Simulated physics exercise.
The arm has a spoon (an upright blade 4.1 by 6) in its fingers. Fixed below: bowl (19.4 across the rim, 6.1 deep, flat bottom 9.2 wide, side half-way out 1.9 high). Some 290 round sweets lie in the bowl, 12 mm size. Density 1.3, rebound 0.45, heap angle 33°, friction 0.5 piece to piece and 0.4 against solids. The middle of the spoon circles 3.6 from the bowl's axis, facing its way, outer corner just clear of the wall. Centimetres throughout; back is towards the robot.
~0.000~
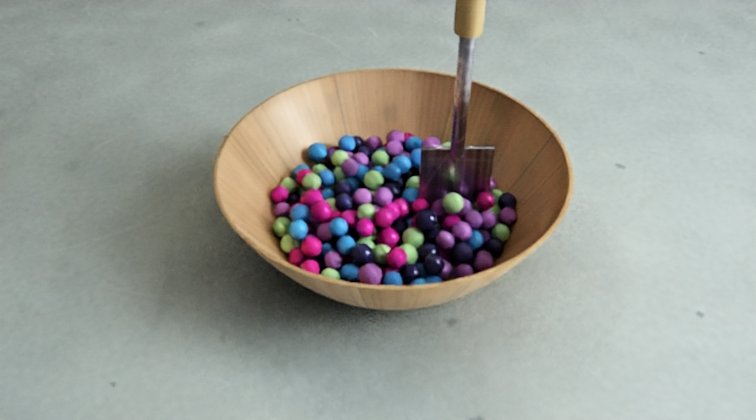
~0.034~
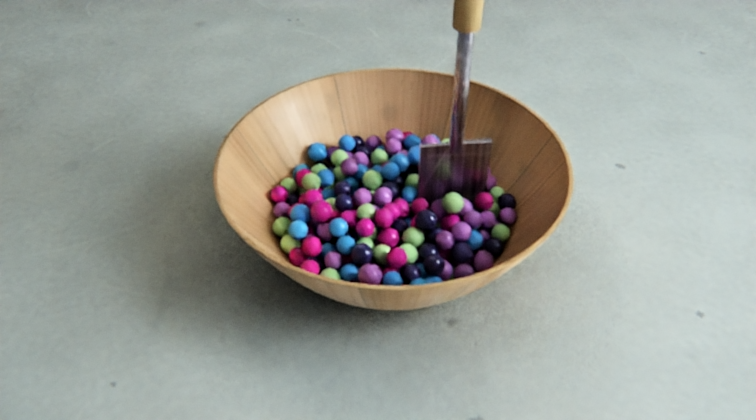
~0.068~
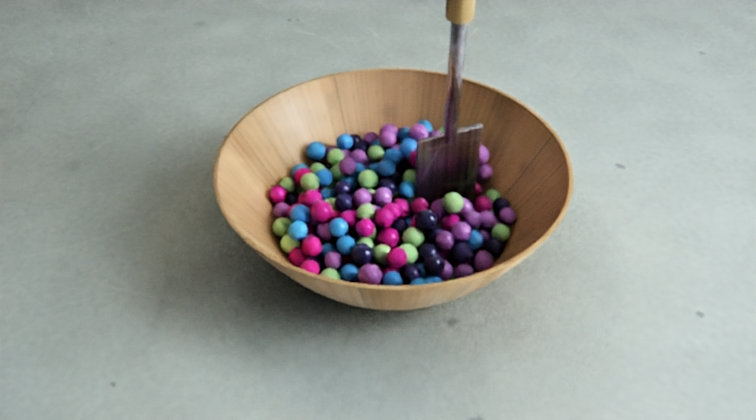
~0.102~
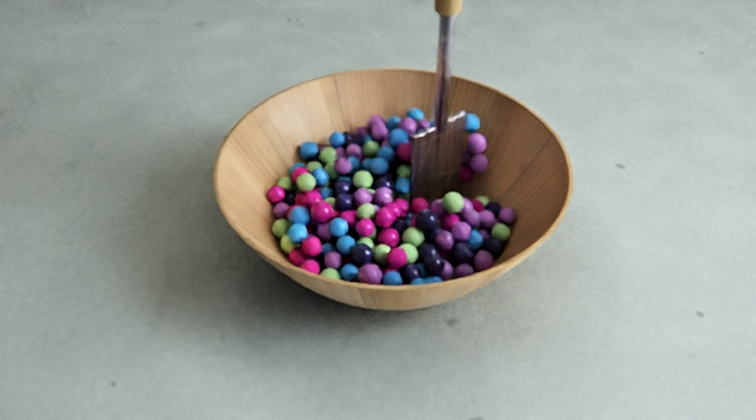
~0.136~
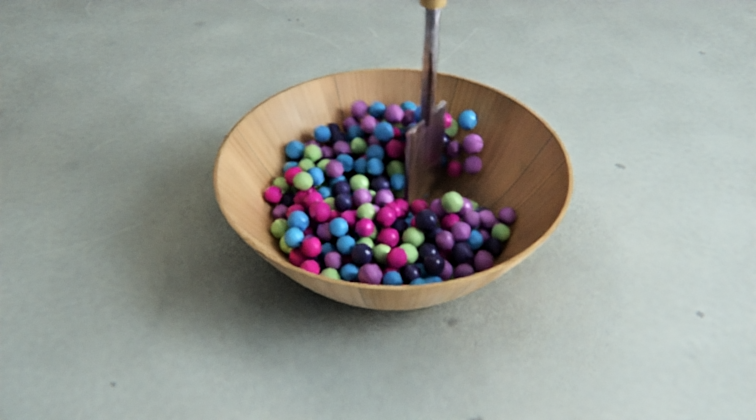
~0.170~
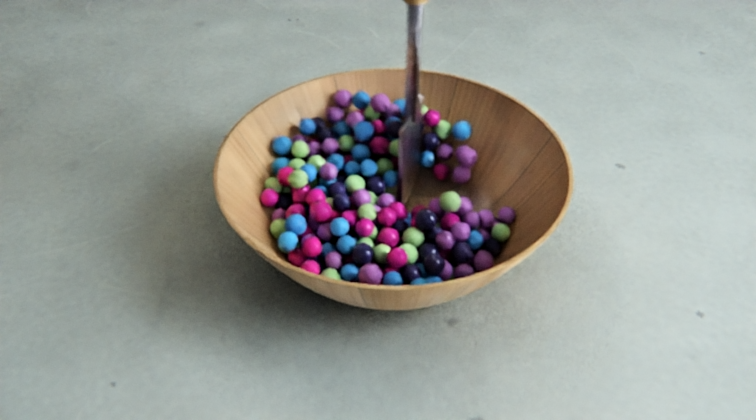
A light wooden bowl of small round sweets in pink, purple, blue, green and near-black sits on a grey, concrete-like surface, seen from above at an angle by a still camera. A flat metal blade on a thin upright shaft with a pale handle stands among them, right of centre. It sweeps leftward and towards the back, turning edge-on and pushing sweets up the far side, leaving bare wood behind at right.
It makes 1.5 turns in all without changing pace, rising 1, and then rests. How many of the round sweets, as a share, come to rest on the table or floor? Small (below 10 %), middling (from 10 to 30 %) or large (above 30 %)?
A small share, below 10 %, ends on the table or floor.
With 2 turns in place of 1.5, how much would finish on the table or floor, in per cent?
It would be near 0 per cent.
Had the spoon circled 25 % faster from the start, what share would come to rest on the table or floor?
It would be near 0 per cent.
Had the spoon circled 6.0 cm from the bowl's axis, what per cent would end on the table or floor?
In that case some 0 per cent.
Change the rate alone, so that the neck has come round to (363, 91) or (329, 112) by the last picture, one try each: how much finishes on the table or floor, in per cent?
About 10 and 30 per cent.
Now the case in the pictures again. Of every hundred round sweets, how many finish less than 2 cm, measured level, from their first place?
Roughly 5 per cent.
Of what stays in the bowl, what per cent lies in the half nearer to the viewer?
Some 55 per cent.
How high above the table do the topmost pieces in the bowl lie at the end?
About 6.0 cm.
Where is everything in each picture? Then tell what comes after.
The first frame shows spoon neck at (460, 125), 0° round; upper third of the load around (392, 201), from x 280 to 510, top at y 140; 293 in the bowl.
The second frame shows spoon neck at (458, 120), 7° round; upper third of the load around (391, 199), from x 280 to 510, top at y 140.
The third frame shows spoon neck at (452, 110), 22° round; upper third of the load around (389, 185), from x 280 to 510, top at y 130.
The fourth frame shows spoon neck at (442, 101), 38° round; upper third of the load around (385, 172), from x 275 to 505, top at y 115.
The fifth frame shows spoon neck at (428, 95), 54° round; upper third of the load around (375, 167), from x 275 to 505, top at y 110.
The sixth frame shows spoon neck at (412, 90), 70° round; upper third of the load around (361, 153), from x 270 to 505, top at y 100; 293 in the bowl.
After 0.56 s, 254° round, highest piece 7 above the table; 292 in the bowl, 1 on the table or floor.
After 0.96 s, 79° round, highest piece 7 above the table; 292 in the bowl, 1 on the table or floor.
After 1.35 s, 180° round, highest piece 6 above the table; 292 in the bowl, 1 on the table or floor.
After 2.05 s, 180° round, highest piece 6 above the table; 292 in the bowl, 1 on the table or floor.
At rest, 292 in the bowl, 1 on the table or floor. That is 0 % on the table or floor.
